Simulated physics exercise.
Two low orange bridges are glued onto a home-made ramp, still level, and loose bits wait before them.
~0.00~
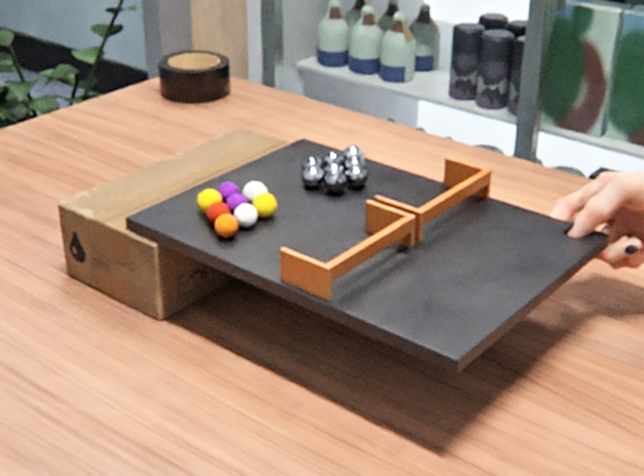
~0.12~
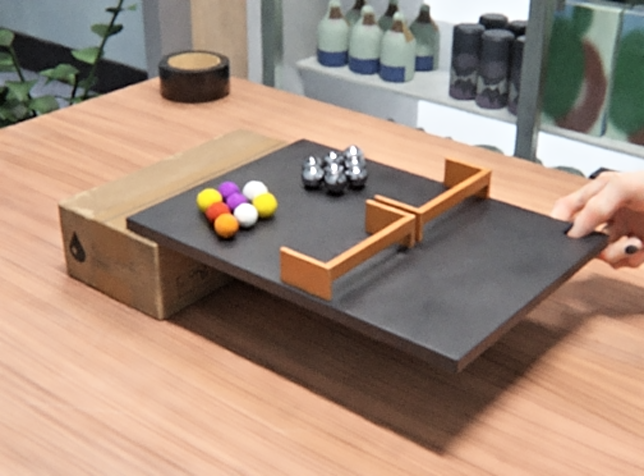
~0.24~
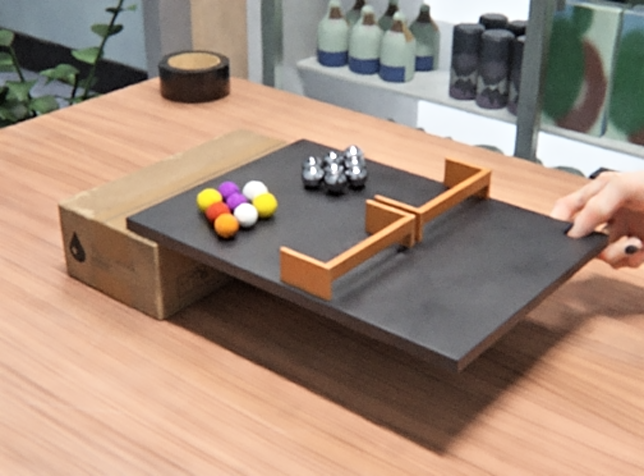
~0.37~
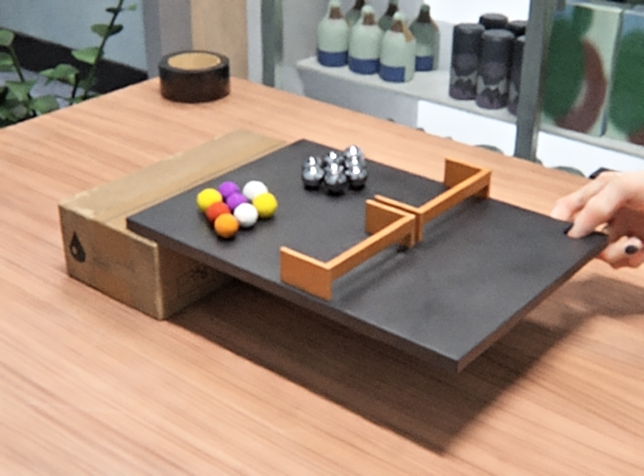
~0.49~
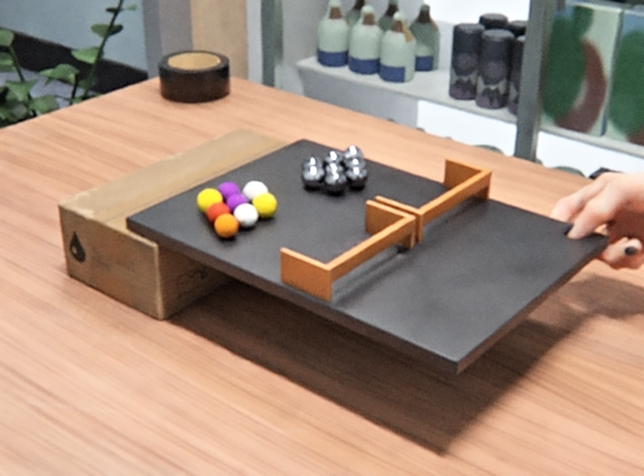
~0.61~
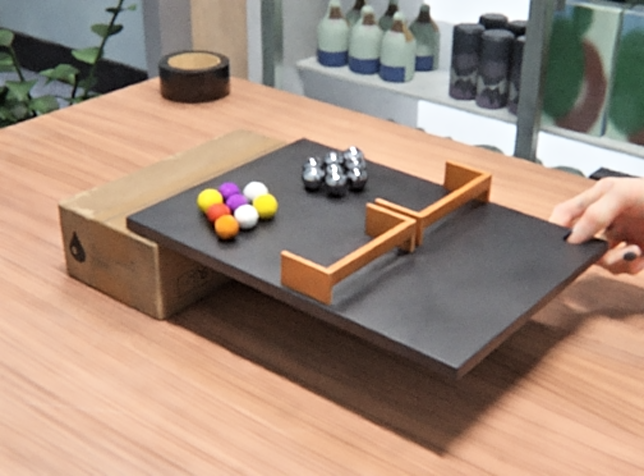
A hand at the right holds a dark board whose left end rests on a wooden box, then lowers its end very slightly, while colourful balls, shiny metallic-looking balls and two orange-brown gates stay in place on it.
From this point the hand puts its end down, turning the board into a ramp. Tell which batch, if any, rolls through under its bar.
In order: Watch the front batch stay trapped once it tips, watch the back batch stay trapped once it tips.
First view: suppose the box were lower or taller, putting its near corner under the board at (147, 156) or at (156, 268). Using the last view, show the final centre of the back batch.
Roughly (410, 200) first, then (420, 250).
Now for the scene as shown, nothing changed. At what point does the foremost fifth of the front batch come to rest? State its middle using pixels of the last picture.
Near (348, 311).
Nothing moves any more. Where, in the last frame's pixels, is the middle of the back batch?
Centre at rest, last frame: Approx. (422, 244) px.
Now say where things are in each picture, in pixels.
In the first picture, held end of the board (453, 356), level; box (205, 214), about a quarter as high as the board is long; front batch (237, 205), a few glass marbles; back batch (334, 173), a few steel balls; front gate (371, 247), its slot lower than a piece; back gate (455, 196), its slot lower than a piece.
In the second picture, held end of the board (453, 356), level; back batch (334, 173).
In the third picture, held end of the board (453, 356), level; front batch (237, 205).
In the fourth picture, held end of the board (453, 356), level; back batch (334, 173).
In the fifth picture, held end of the board (453, 357), level; front batch (237, 205).
In the sixth picture, held end of the board (452, 363), down by 1°; box (205, 214); front batch (237, 205), not moving; back batch (335, 174), not moving; front gate (371, 252); back gate (455, 201).
By 1.00 s, board sloping at 8°; front batch on its way down; back batch on its way down.
By 1.41 s, board sloping at 14°; front batch has reached its gate; back batch has reached its gate.
By 1.91 s, board resting at 15°; front batch has reached its gate; back batch has reached its gate.
When it is over (2.2 s), board resting at 15°; front batch gathered behind its gate; back batch gathered behind its gate.
